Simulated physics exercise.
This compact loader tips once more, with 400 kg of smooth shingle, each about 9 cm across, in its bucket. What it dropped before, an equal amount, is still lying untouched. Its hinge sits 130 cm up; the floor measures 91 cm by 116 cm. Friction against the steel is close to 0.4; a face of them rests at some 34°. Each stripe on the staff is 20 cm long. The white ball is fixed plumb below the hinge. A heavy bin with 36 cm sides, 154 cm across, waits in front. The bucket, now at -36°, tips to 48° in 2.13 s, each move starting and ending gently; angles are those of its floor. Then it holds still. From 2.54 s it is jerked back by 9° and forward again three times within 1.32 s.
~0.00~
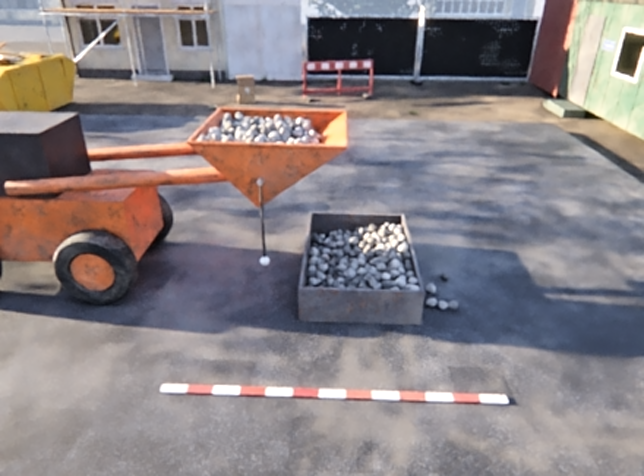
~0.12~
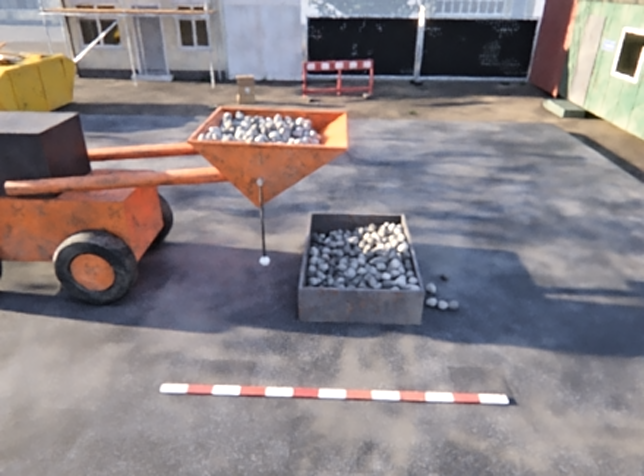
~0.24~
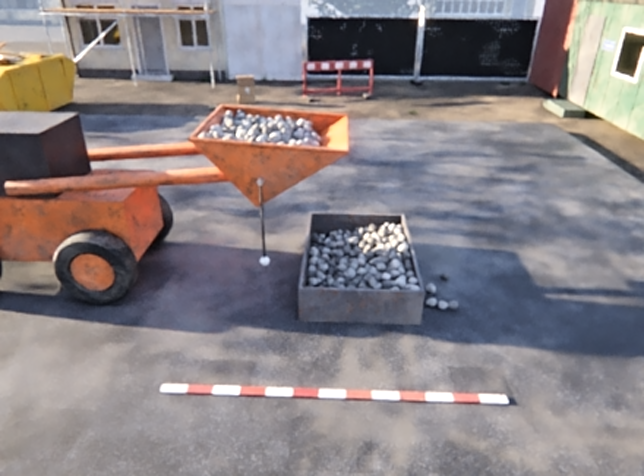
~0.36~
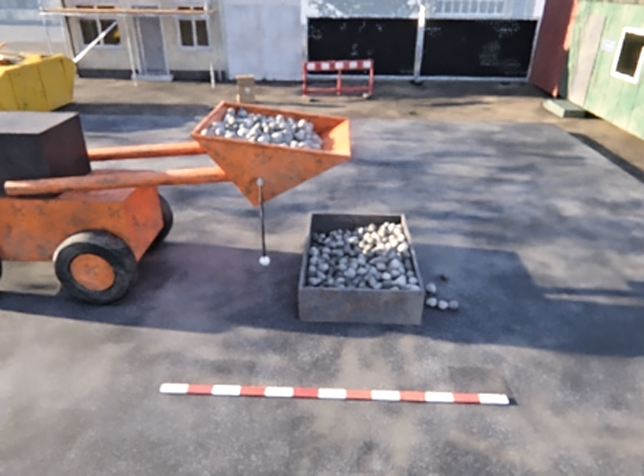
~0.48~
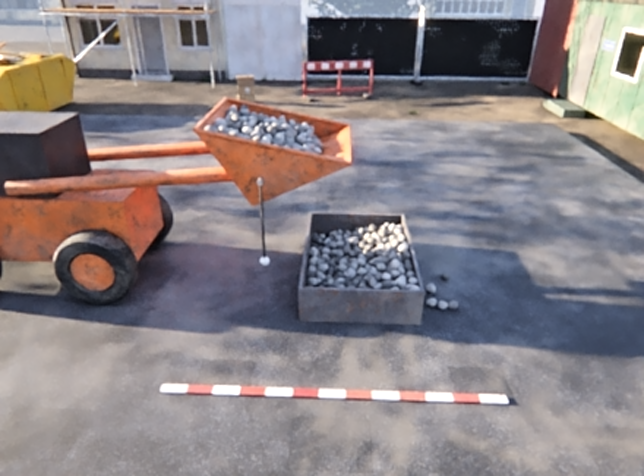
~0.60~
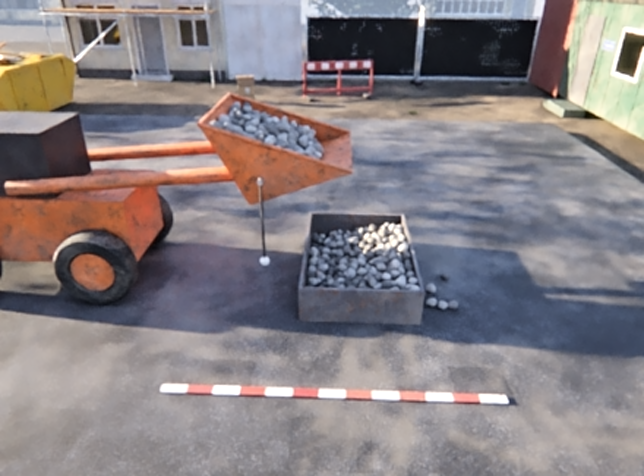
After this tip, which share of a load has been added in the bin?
Some 100 per cent is added.
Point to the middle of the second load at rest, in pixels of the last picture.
Around (347, 252).
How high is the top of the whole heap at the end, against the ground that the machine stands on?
Some 52 cm above that level.
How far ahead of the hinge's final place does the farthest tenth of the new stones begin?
Roughly 110 cm ahead of it.
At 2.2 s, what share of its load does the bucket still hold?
About 0 per cent.
After 1.6 s the floor is at 35°; in per cent of one load, 76 in the bucket, 123 in the bin, 1 beside or beyond the bin; the foremost stones are at (425, 275).
After 2.2 s the floor is at 48°; in per cent of one load, 0 in the bucket, 198 in the bin, 1 beside or beyond the bin; the foremost stones are at (425, 285).
After 4.3 s the floor is at 48°; in per cent of one load, 0 in the bucket, 199 in the bin, 1 beside or beyond the bin; the foremost stones are at (425, 280).
After 7.1 s the floor is at 48°; in per cent of one load, 0 in the bucket, 199 in the bin, 1 beside or beyond the bin; the foremost stones are at (425, 280). Net gain in the bin, 100.
